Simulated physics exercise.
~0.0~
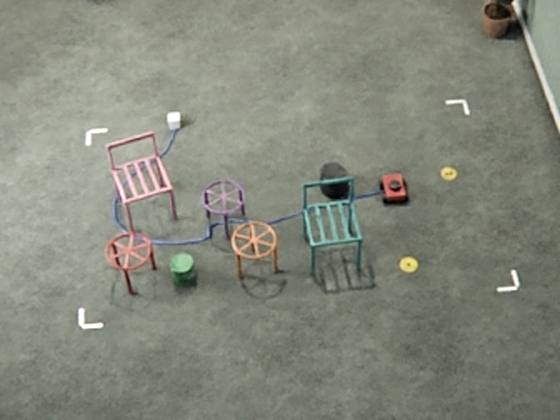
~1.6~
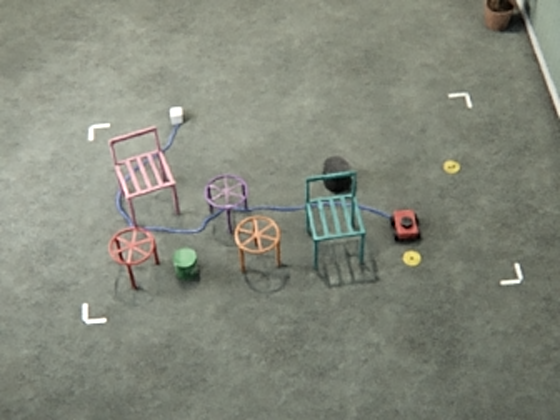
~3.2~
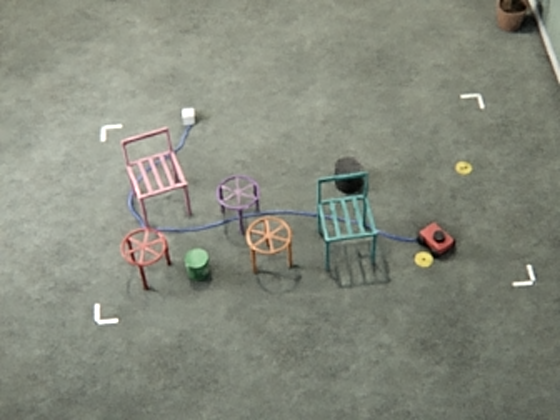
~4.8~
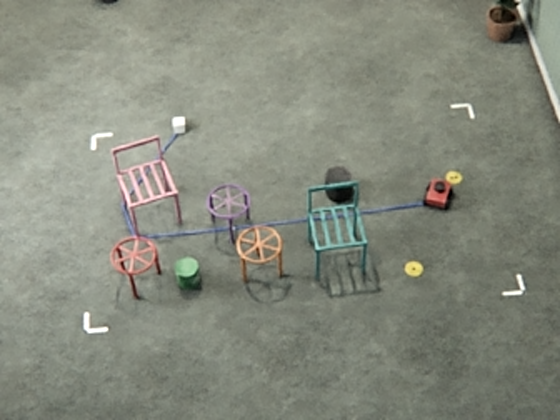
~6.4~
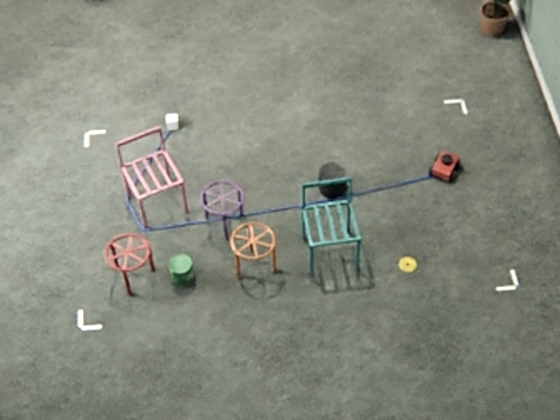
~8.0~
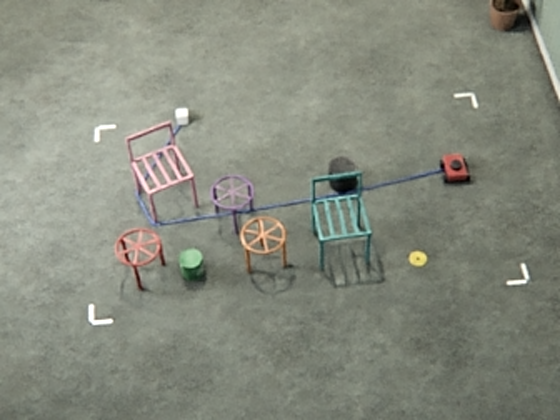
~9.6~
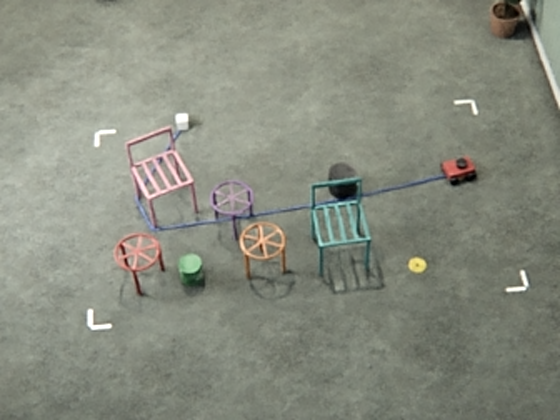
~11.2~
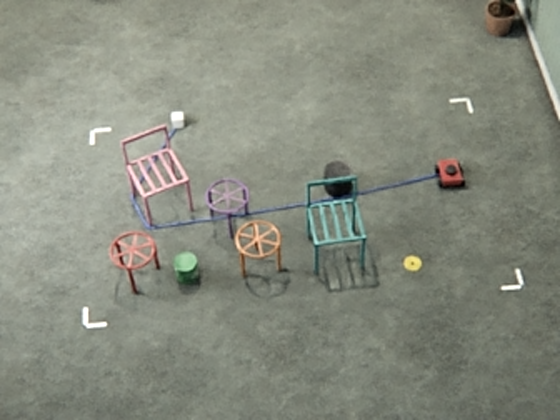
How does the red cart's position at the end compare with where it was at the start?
It starts just to the right of the teal chair, short of the yellow marks, and ends farther right and slightly higher, over the upper yellow mark.
